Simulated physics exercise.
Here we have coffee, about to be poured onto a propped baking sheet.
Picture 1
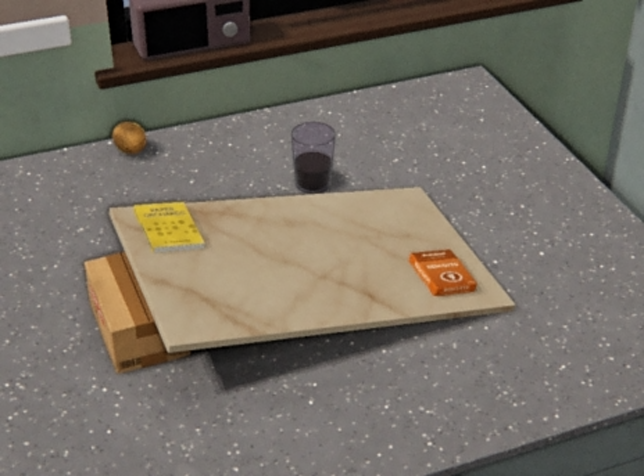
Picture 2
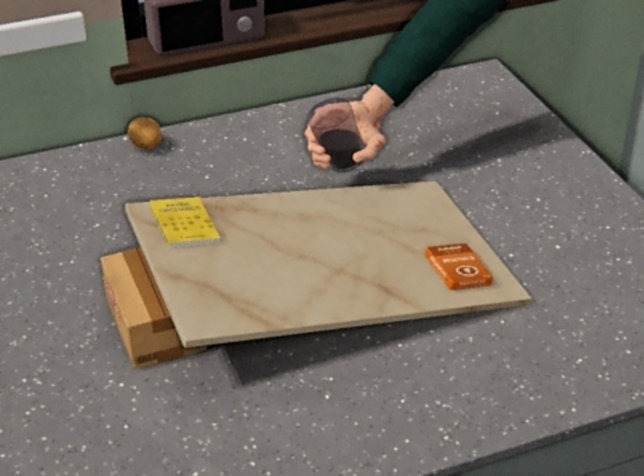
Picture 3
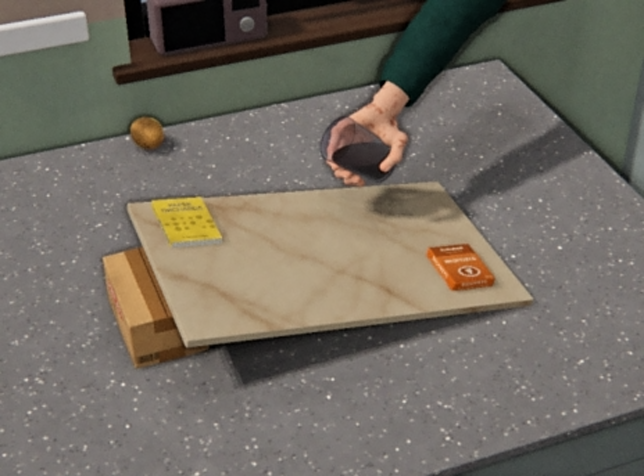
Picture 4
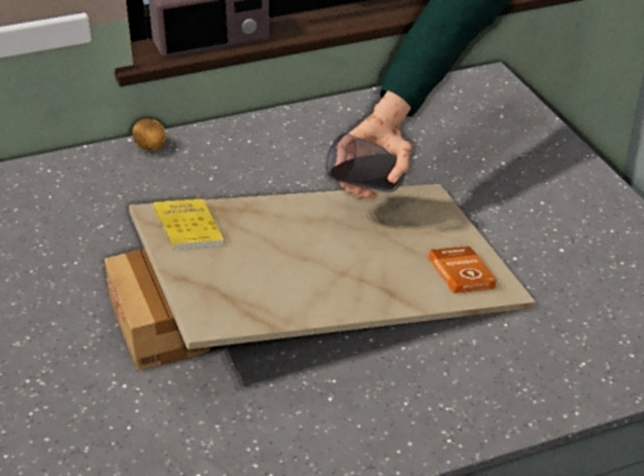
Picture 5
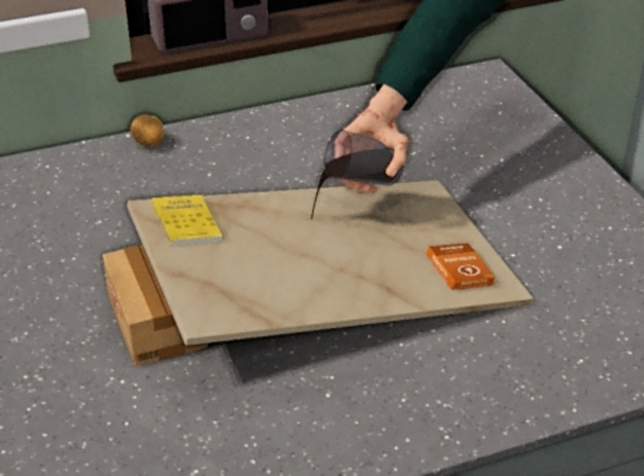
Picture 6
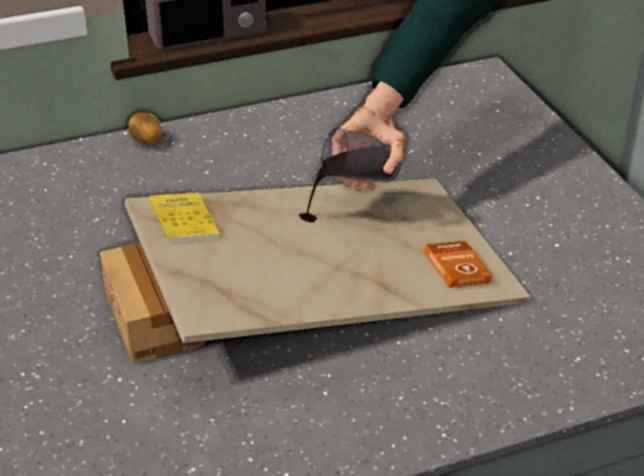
A hand lifting a glass of dark liquid from a speckled counter, tilting it and pouring a thin stream onto a propped board.
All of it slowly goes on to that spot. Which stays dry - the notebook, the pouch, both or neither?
Going one by one: Notebook: Stays dry; pouch: Stays dry.
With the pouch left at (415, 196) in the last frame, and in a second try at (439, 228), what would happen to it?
Where first placed it is touched, where next placed it is touched.
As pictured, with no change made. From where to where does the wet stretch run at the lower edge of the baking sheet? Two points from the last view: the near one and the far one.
Near end around (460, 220), far end around (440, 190).
Soon after, it runs down to the right; the notebook is dry; the pouch is dry.
Later, it runs down to the right and off the end; the notebook is dry; the pouch is dry.
In the end, it runs down to the right and off the end; the notebook is dry; the pouch is dry.
